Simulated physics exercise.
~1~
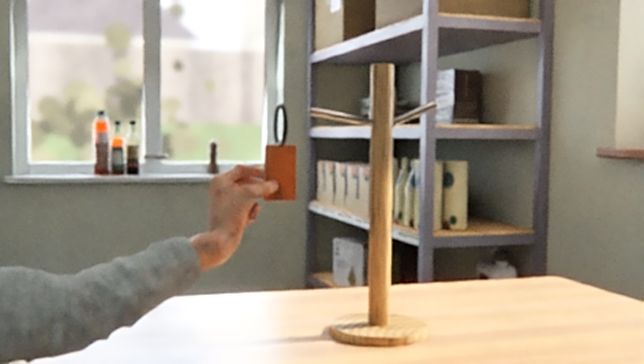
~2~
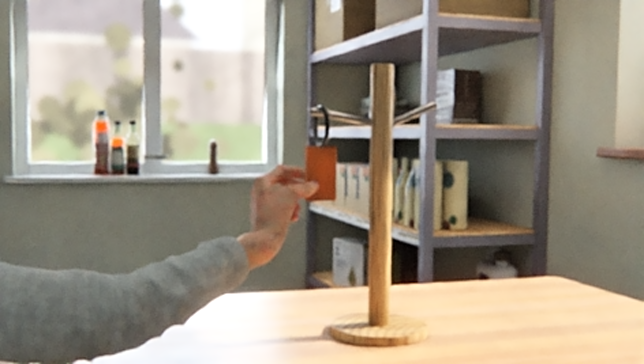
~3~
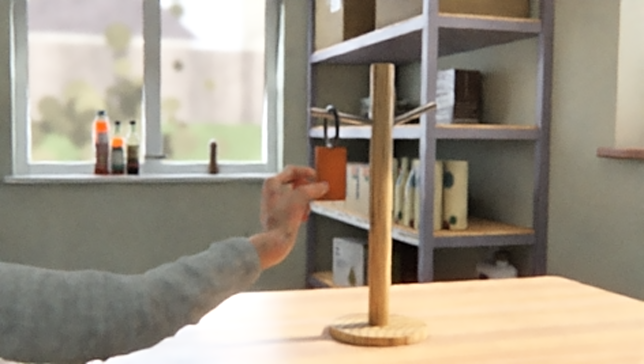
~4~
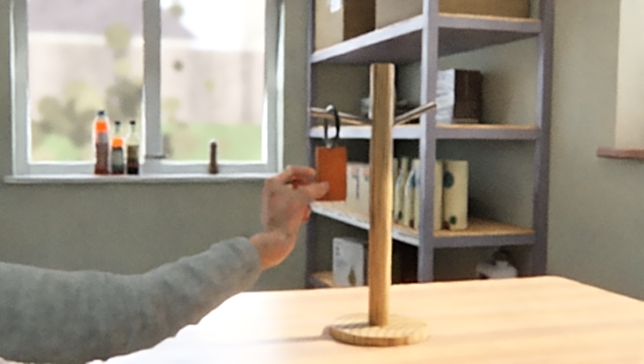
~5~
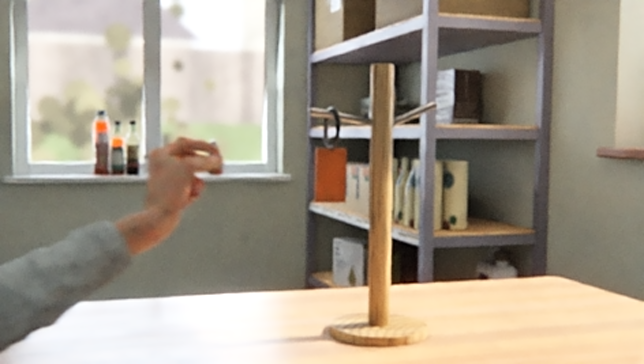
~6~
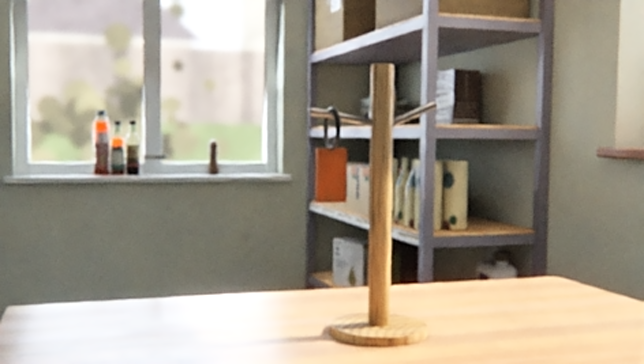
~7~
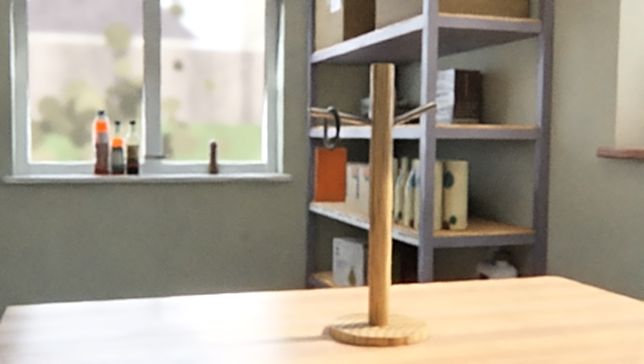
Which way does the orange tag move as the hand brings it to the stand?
The orange tag moves to the right, as the viewer sees it.
